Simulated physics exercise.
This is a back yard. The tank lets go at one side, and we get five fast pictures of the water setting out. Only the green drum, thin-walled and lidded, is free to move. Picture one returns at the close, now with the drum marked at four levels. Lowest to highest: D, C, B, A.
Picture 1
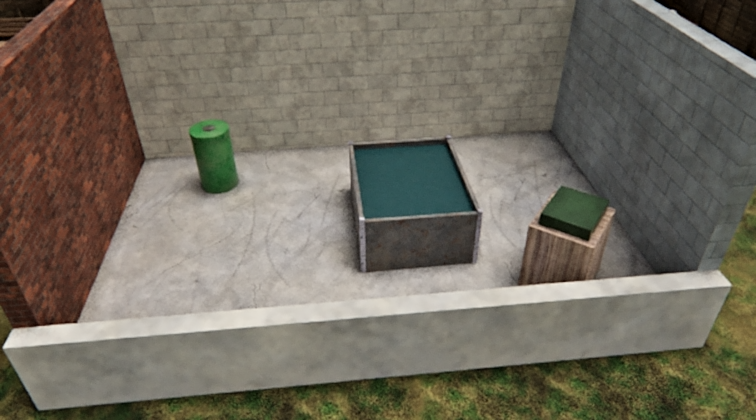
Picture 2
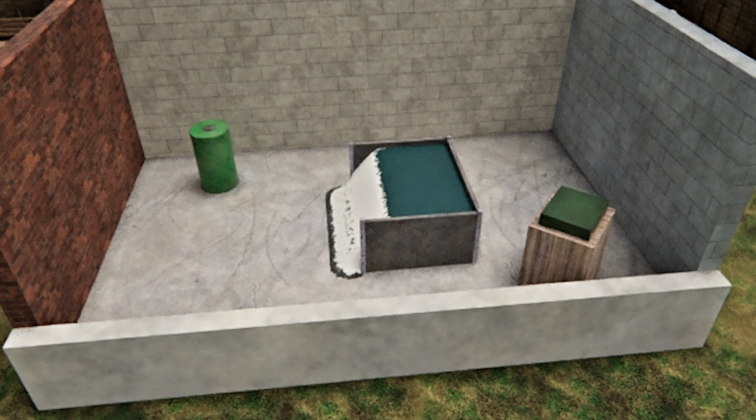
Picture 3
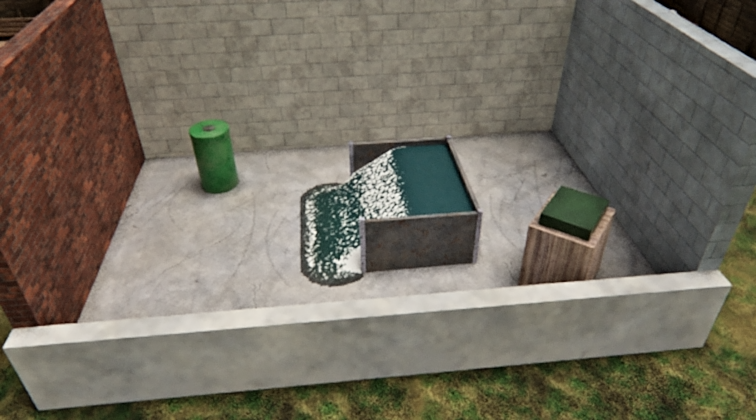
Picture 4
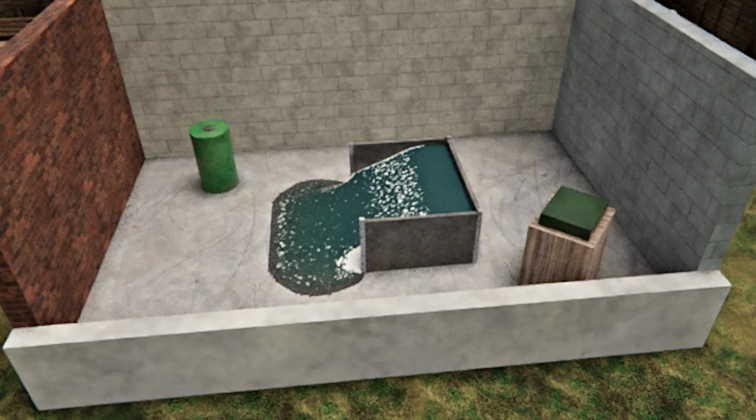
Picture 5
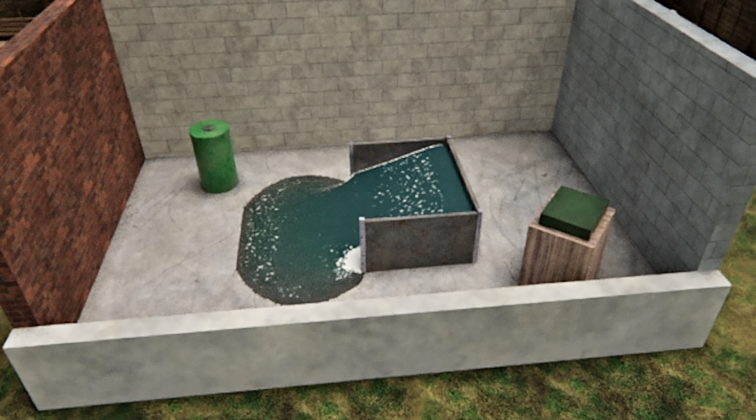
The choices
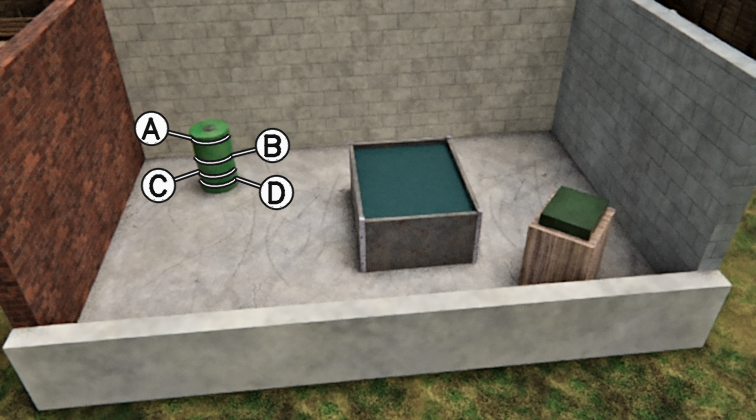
In this clip, the left side of a full tank opens in a walled yard and water pours out, spreading leftward across the concrete floor in a widening pool, while the green drum and the wooden stand stay still.
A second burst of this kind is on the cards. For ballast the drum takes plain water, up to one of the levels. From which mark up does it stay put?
It is C.
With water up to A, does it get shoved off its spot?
No, not at all.
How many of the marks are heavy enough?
Three of them.
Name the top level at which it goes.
Here it is level D.
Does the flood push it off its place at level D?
Yes.
In white, A at (208, 143); B at (212, 163); C at (215, 176); D at (217, 186); from the bottom up D, C, B, A.
For level A, it does not move.
For level B, it does not move.
For level C, it does not move.
For level D, it is pushed about its own width away.
